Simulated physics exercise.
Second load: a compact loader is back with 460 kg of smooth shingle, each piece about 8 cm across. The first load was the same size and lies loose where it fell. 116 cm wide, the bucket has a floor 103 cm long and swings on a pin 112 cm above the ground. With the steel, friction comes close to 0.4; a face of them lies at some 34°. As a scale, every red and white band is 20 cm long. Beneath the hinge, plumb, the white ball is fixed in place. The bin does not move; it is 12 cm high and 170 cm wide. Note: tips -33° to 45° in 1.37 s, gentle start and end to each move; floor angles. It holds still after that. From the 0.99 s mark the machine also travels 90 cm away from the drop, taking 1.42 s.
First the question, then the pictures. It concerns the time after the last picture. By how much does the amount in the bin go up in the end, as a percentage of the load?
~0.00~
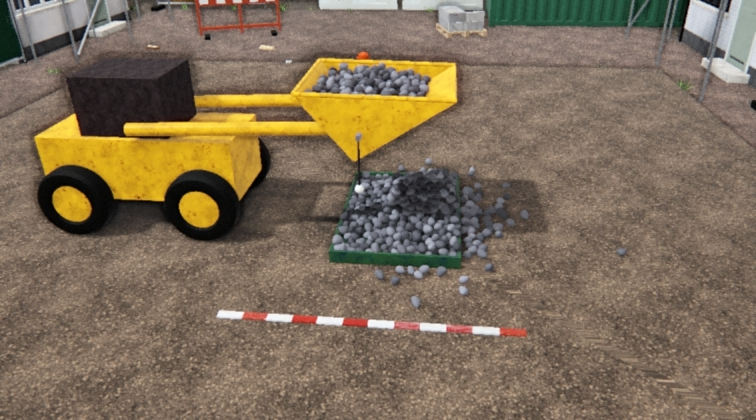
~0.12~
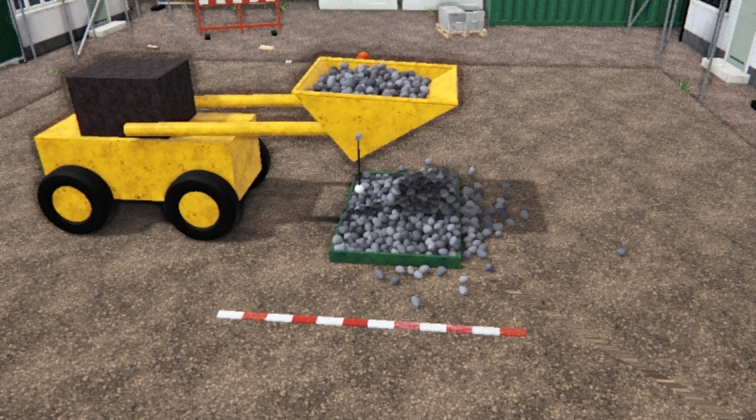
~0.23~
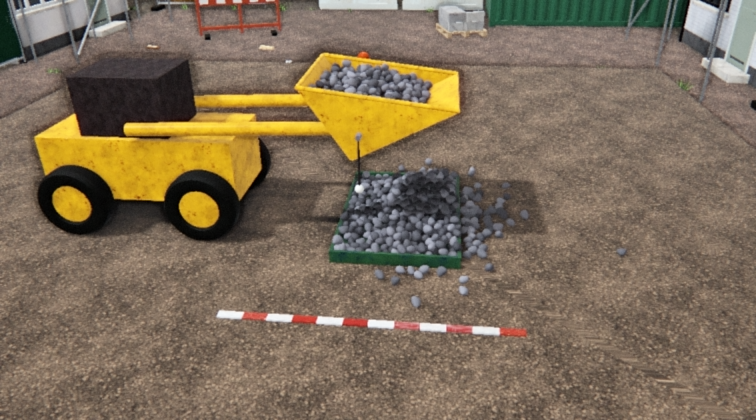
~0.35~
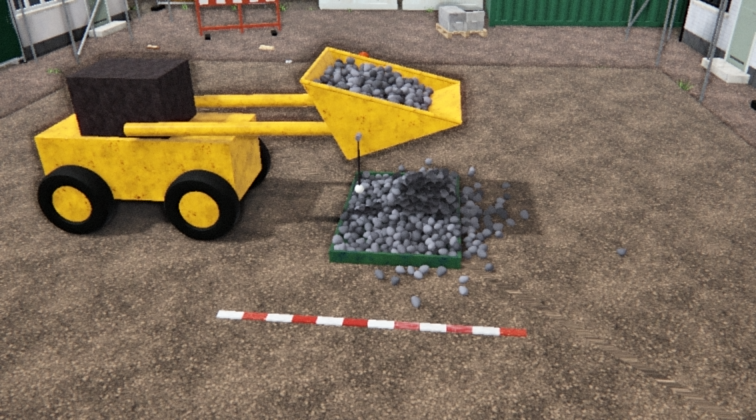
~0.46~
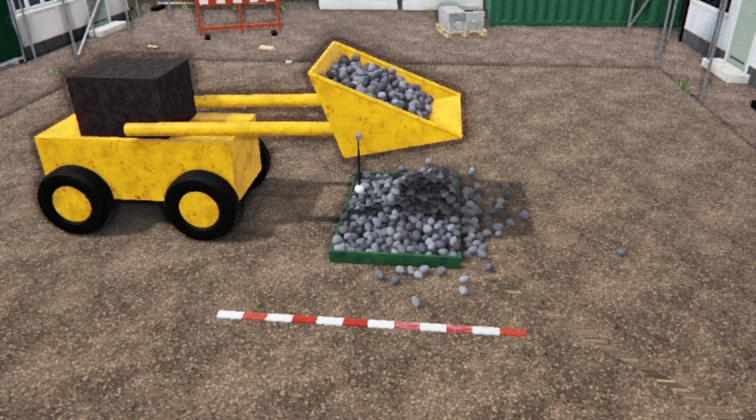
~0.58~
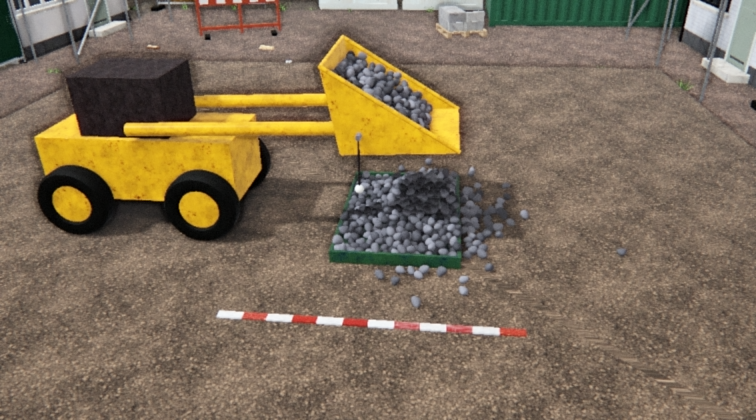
About 46 per cent.
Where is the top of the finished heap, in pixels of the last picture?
Pretty much at (413, 190), give or take.
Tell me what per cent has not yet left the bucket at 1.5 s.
Held: Around 20 % of the load.
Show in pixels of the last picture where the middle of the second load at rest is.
Roughly at (442, 206) in the last picture.
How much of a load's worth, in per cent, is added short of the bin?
I'd estimate some 0 per cent.
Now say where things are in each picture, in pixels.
The bucket is at -33°, its lip at (456, 101); the top of the load is at (371, 71). The earlier load is highest near (423, 194), 26 cm above ground level, 88 % in the bin, 12 % beside or beyond the bin, in the first frame.
The bucket is at -31°, its lip at (457, 104); the top of the load is at (357, 73); the stones move at 0.1 m/s on average, in the second frame.
Lip at (459, 111), floor tilted -27°, highest stones at (349, 71); the stones move at 0.2 m/s on average, in the third frame.
Lip at (461, 123), floor tilted -20°, highest stones at (339, 70); the stones move at 0.3 m/s on average, in the fourth frame.
Lip at (462, 137), floor tilted -12°, highest stones at (343, 65); the stones move at 0.3 m/s on average, in the fifth frame.
Lip at (460, 152), floor tilted -3°, highest stones at (350, 62); the stones move at 0.4 m/s on average, in the sixth frame.
After 1.0 s the floor is at 33°; in per cent of one load, 99 in the bucket, 89 in the bin, 12 beside or beyond the bin; the foremost stones are at (520, 211).
After 1.5 s the floor is at 45°; in per cent of one load, 21 in the bucket, 145 in the bin, 35 beside or beyond the bin; the foremost stones are at (522, 207).
After 2.9 s the floor is at 45°; in per cent of one load, 0 in the bucket, 1 short of the bin, 133 in the bin, 66 beside or beyond the bin; the foremost stones are at (622, 241).
After 5.6 s the floor is at 45°; in per cent of one load, 0 in the bucket, 1 short of the bin, 133 in the bin, 66 beside or beyond the bin; the foremost stones are at (622, 241). Net gain in the bin, 46.
